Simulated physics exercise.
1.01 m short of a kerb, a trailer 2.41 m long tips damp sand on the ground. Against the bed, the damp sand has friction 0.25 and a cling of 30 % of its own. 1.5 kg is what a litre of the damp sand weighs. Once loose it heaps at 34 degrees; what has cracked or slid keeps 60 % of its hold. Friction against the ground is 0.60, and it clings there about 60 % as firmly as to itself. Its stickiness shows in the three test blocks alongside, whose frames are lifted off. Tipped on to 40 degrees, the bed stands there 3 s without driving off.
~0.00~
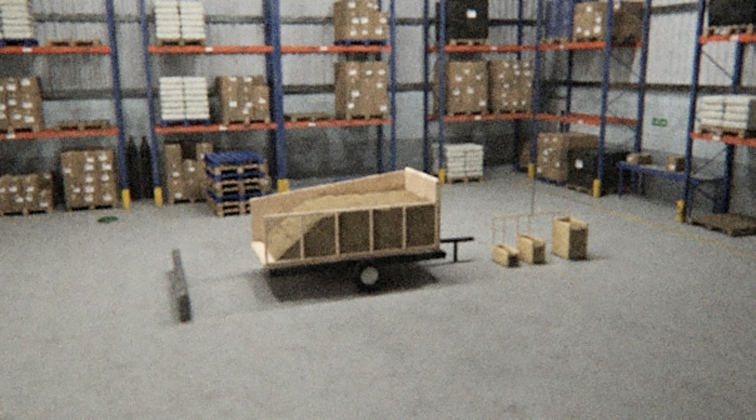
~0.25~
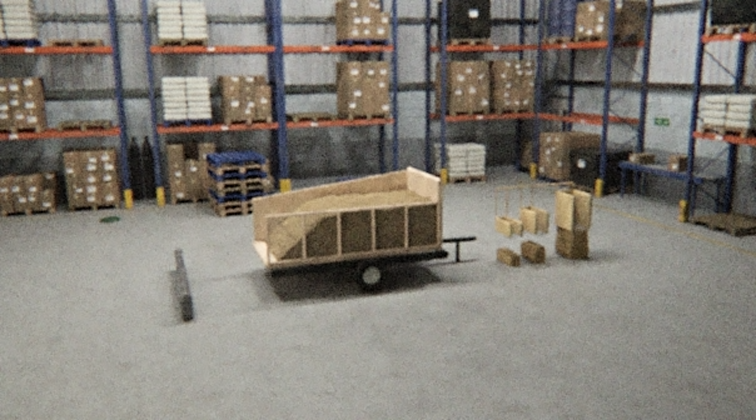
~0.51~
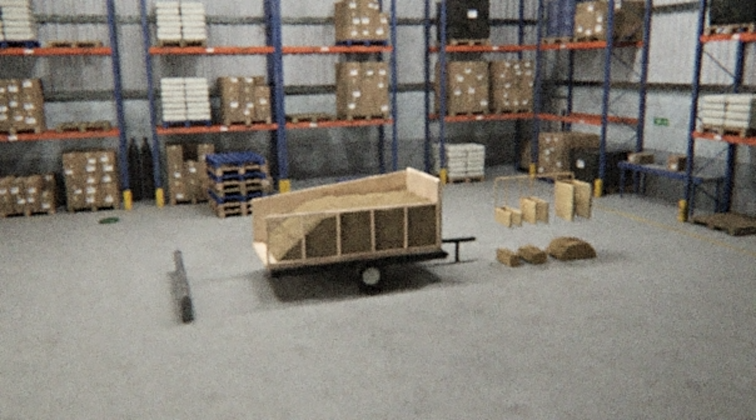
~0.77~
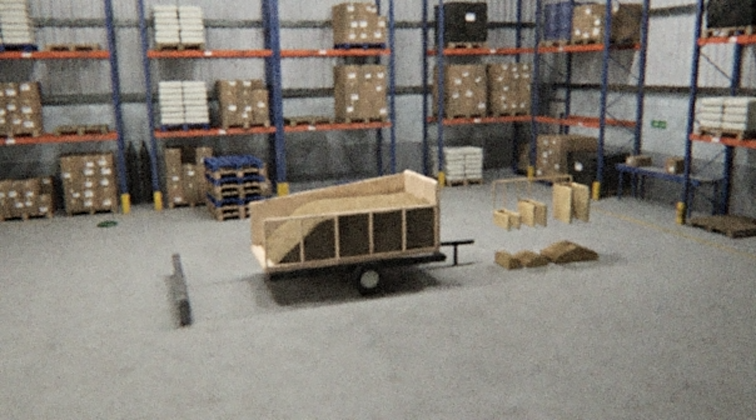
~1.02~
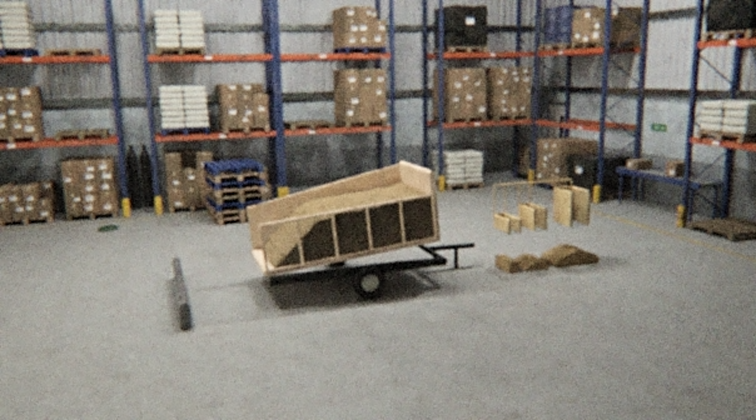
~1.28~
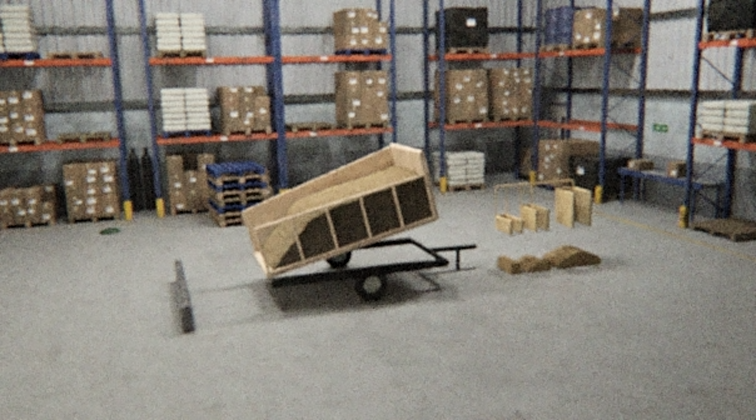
Three small sand blocks slumping as their wooden casings lift off, then a sand-filled trailer bed tilting upward at its right end.
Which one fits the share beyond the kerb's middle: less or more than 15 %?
It is more.
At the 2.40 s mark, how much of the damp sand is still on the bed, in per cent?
I'd say close to 60 in a hundred.
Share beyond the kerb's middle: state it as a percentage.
Estimate: Some 20 per cent.
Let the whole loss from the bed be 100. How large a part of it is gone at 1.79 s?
Close to 0 percent.
After 1.79 s, the tilt is 29 degrees, 96 % is on the bed and 0 % past the kerb's middle.
After 2.40 s, the tilt is 40 degrees, 58 % is on the bed and 0 % past the kerb's middle.
After 3.00 s, the tilt is 40 degrees, 14 % is on the bed and 14 % past the kerb's middle.
After 3.61 s, the tilt is 40 degrees, 12 % is on the bed and 20 % past the kerb's middle.
After 5.31 s, at the end, the tilt is 40 degrees, 12 % is on the bed and 20 % past the kerb's middle.
